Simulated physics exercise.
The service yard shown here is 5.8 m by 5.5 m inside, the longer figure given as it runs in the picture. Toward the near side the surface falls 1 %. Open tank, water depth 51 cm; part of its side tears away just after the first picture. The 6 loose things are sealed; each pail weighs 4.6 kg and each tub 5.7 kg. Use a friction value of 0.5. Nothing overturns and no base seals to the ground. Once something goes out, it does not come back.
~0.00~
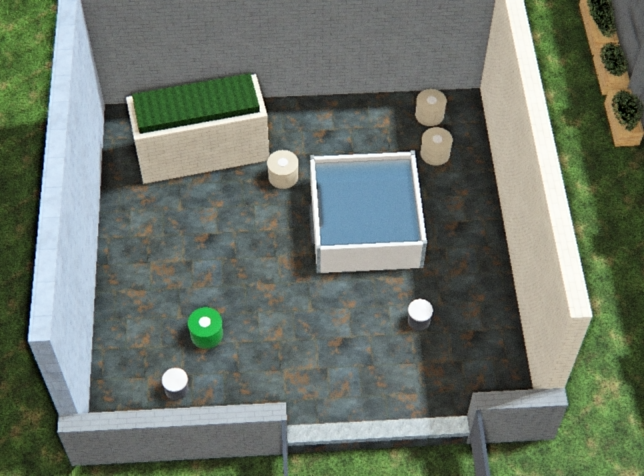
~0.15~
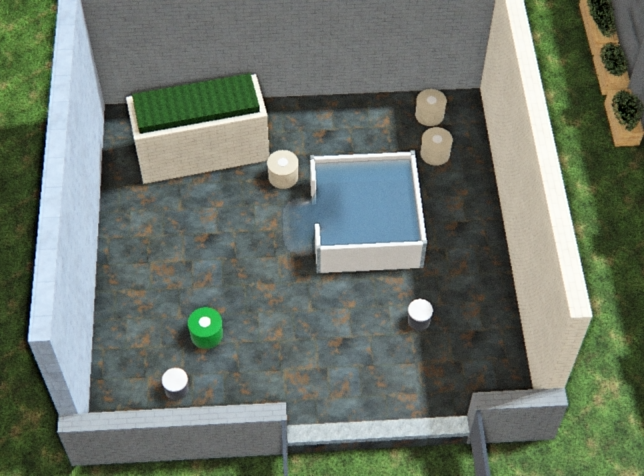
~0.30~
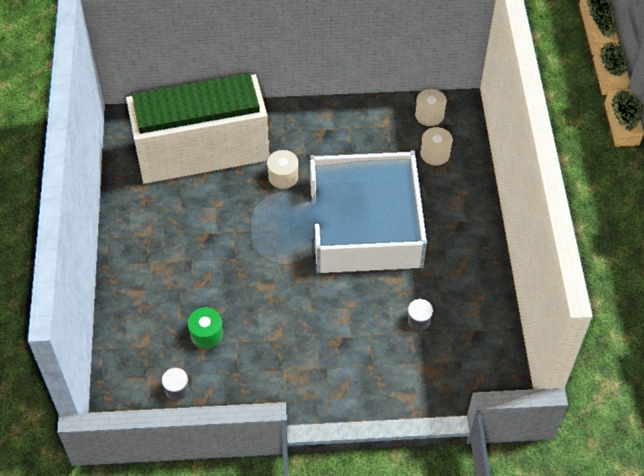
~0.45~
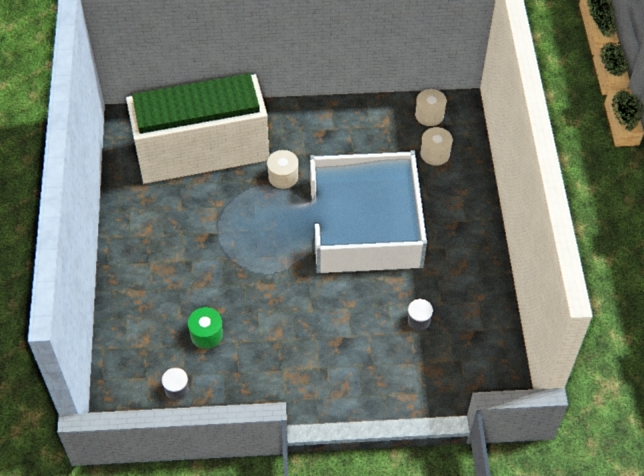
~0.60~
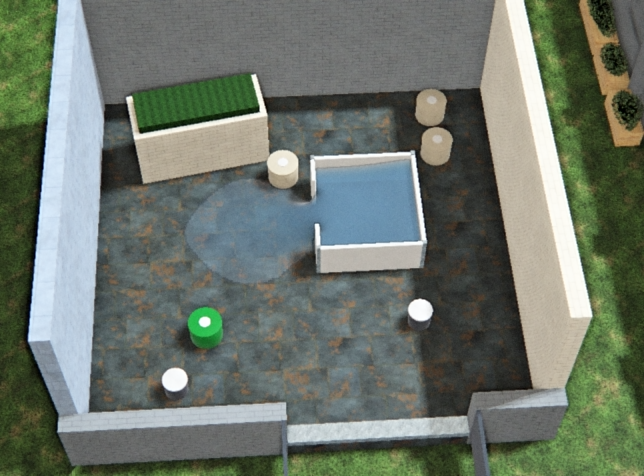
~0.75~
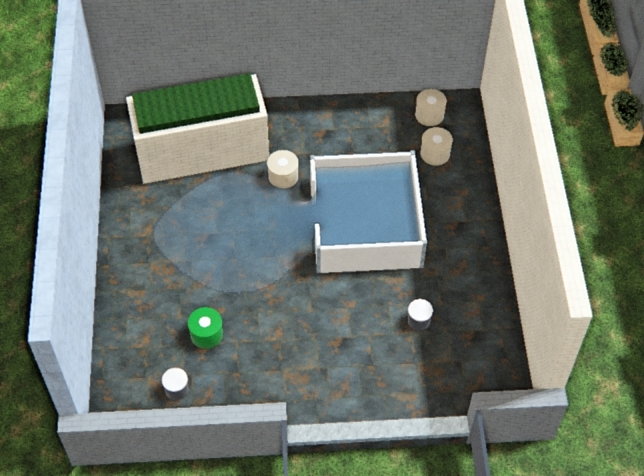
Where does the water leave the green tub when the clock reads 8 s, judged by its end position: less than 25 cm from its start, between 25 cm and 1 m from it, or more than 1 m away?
The green tub ends more than 1 m from its start.
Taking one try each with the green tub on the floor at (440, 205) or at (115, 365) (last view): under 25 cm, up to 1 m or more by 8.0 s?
From the first place it is barely disturbed; from the second it goes well off.
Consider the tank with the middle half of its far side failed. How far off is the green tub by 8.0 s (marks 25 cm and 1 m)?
Well, the green tub basically stays there then.
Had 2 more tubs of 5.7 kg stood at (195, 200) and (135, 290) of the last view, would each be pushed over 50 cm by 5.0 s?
As asked, in order: Clear of the mark; clear of the mark.
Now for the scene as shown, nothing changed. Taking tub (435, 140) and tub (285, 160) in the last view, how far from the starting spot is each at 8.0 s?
The first ends 0 cm from its start, the second 0 cm.
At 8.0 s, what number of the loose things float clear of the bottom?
Total: 0.
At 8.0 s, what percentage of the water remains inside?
Still held: Near 96 %.
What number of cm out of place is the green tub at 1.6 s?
Roughly 5 cm.
After 1.6 s the green tub is near (203, 325), 0.1 m from its start, aground; 0 of 6 are out; 0 afloat.
After 3.6 s the green tub is near (192, 355), 0.5 m from its start, aground; 0 of 6 are out; 0 afloat.
After 5.6 s the green tub is near (266, 351), 0.9 m from its start, aground; 0 of 6 are out; 0 afloat.
After 8.0 s the green tub is near (362, 298), 2.1 m from its start, aground; 0 of 6 are out; 0 afloat.
